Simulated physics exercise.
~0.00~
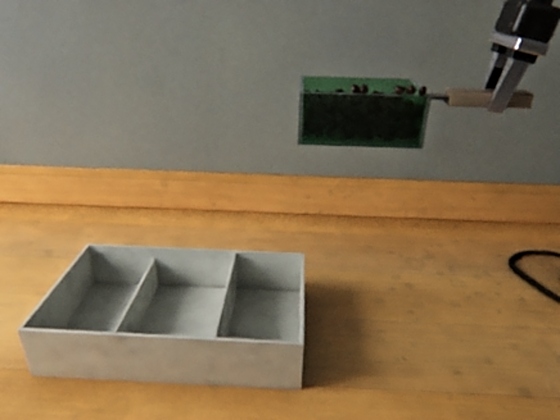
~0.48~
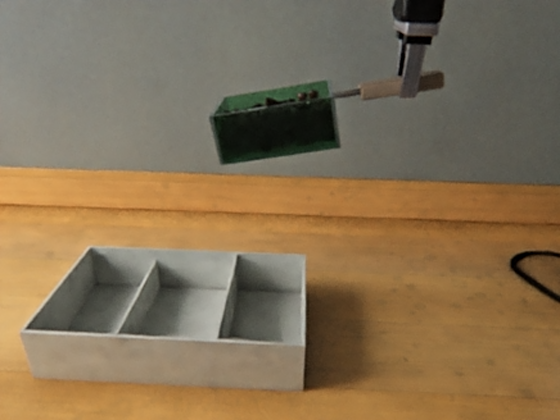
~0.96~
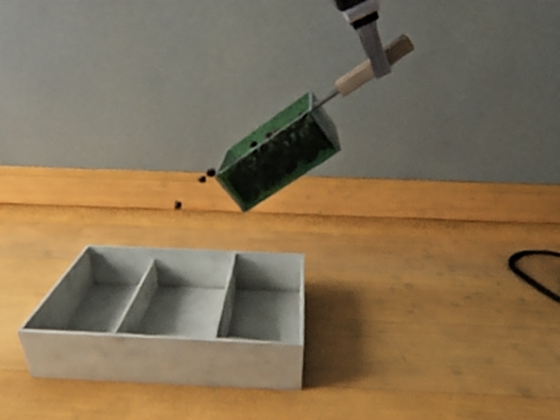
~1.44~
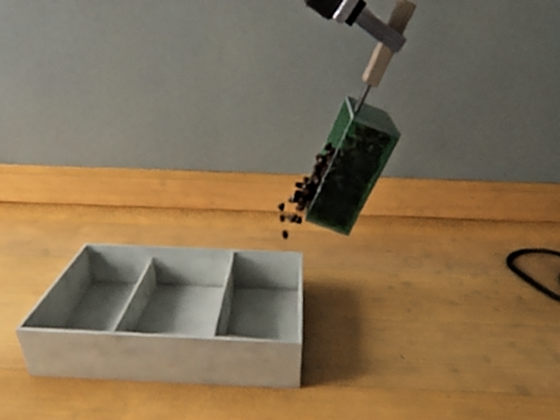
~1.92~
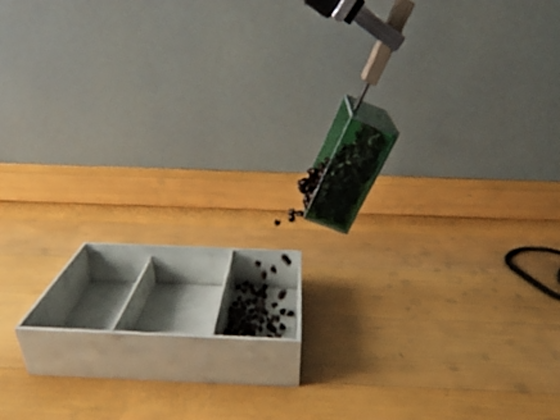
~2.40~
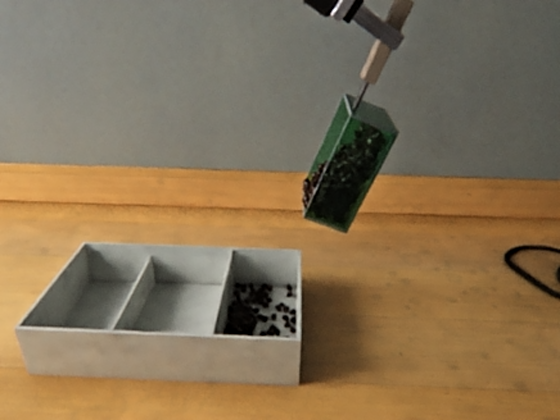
On a wooden surface before a grey wall, a pale crate with three compartments sits at the left while a mechanical gripper holds a green box of dark beans by its handle, up at the right. The gripper carries the box left and starts to tip it. As the tilt steepens, the first few beans drop from its lower edge. The box then shifts right and tips further, and a stream of beans pours into the crate's right-hand compartment. The flow stops, leaving a scattering of beans there and many still in the steeply tilted box.
